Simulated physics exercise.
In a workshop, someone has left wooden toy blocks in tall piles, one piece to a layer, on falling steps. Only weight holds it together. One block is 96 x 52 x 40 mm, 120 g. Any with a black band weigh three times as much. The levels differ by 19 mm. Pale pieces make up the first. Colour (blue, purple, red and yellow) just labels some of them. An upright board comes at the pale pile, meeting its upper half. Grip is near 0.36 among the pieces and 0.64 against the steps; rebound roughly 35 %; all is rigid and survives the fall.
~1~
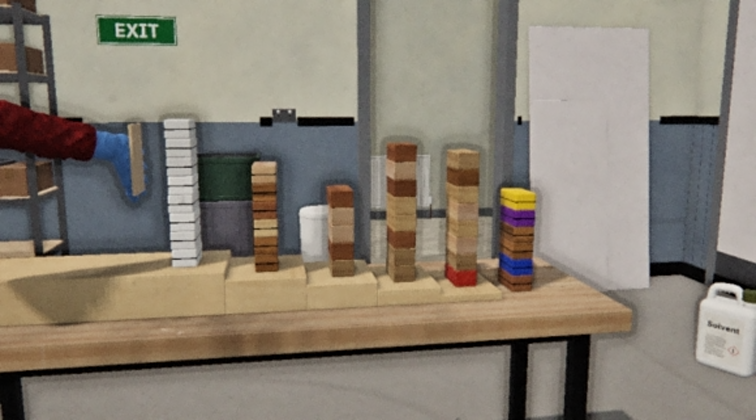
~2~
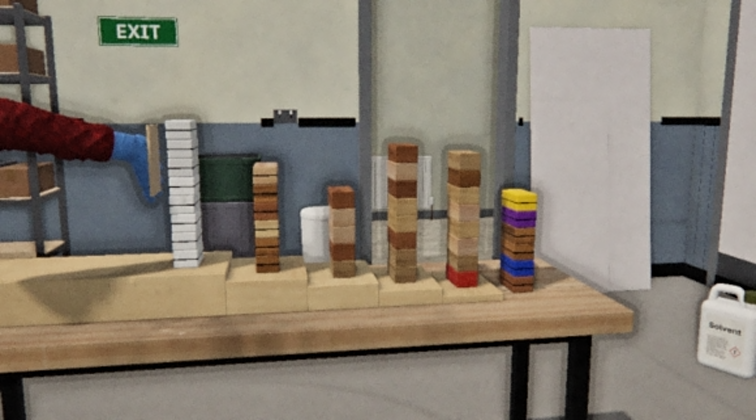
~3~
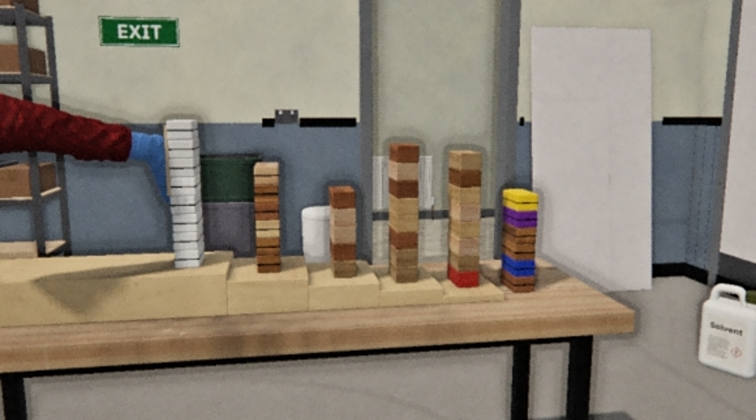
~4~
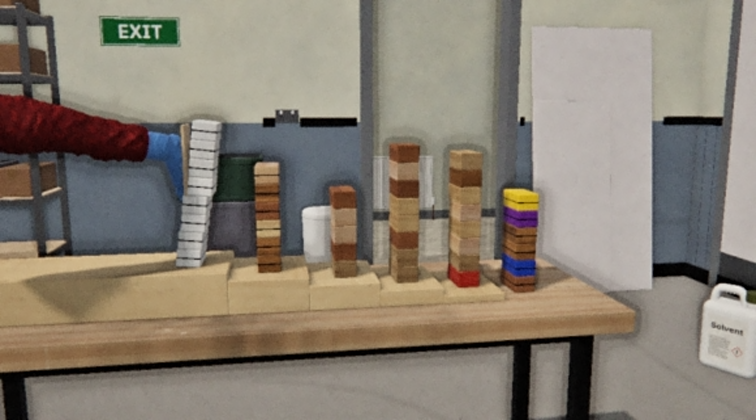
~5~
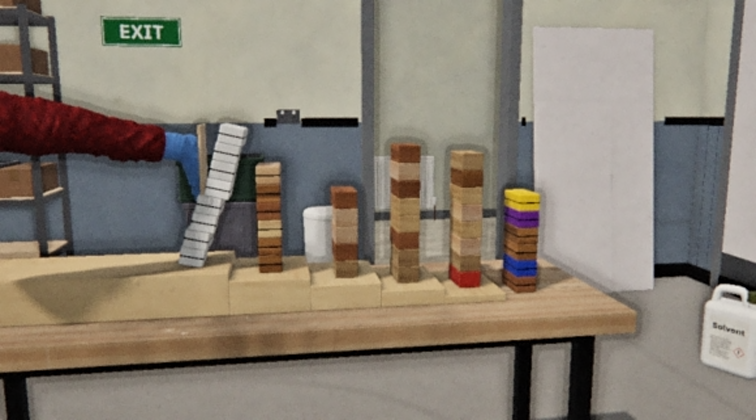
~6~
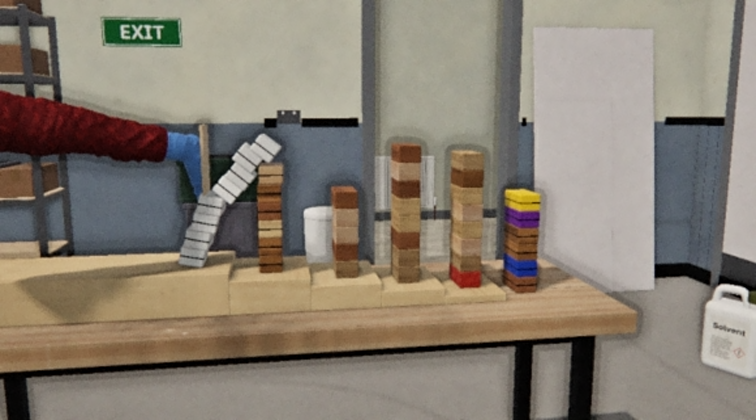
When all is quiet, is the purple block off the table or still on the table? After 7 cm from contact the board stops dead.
It falls off.
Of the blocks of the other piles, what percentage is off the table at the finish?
Near 20 per cent.
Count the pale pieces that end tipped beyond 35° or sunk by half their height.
4 pale pieces.
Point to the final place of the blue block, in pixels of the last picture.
Around (555, 276).
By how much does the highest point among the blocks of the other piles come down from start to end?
Roughly 18 cm.
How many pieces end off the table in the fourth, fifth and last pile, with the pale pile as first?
Fourth 0, fifth 3, last 4.
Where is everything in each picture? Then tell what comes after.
In the first picture (pixels give the middle of a visible side), board (131, 151) 7 cm short; purple block (525, 219); red block (466, 279); blue block (523, 268); none of the others has stirred.
In the second picture, board (149, 152) 33 mm short; purple block (526, 220).
In the third picture, board (167, 151) 1 mm in; purple block (527, 220).
In the fourth picture, board (183, 151) 33 mm in, top of the pale pile leaning 7°; purple block (528, 219); none of the others has stirred.
In the fifth picture, board (200, 151) 6 cm in, top of the pale pile leaning 13°; purple block (529, 220); none of the others has stirred.
In the sixth picture, board (202, 151) 7 cm in, stopped, top of the pale pile leaning 38°; purple block (530, 220); yellow block (530, 203); blue block (527, 269); one has shifted.
Then, 0.30 s past the last view, 4 of the pale pile down; none of the 33 other blocks off the table, 10 disturbed; purple block unmoved.
Then, 0.62 s past the last view, 4 of the pale pile down; none of the 33 other blocks off the table, 23 disturbed; purple block unmoved.
Then, 1.06 s past the last view, 4 of the pale pile down; none of the 33 other blocks off the table, 32 disturbed; purple block 25° from how it stood, 13 mm lower; yellow block 25° from how it stood, 19 mm lower.
Then, 1.62 s past the last view, 4 of the pale pile down; 7 of the 33 other blocks off the table; purple block upside down; yellow block on its side.
In the end, 4 of the pale pile down; 7 of the 33 other blocks off the table; purple block upside down; yellow block on its side; blue block on its side.
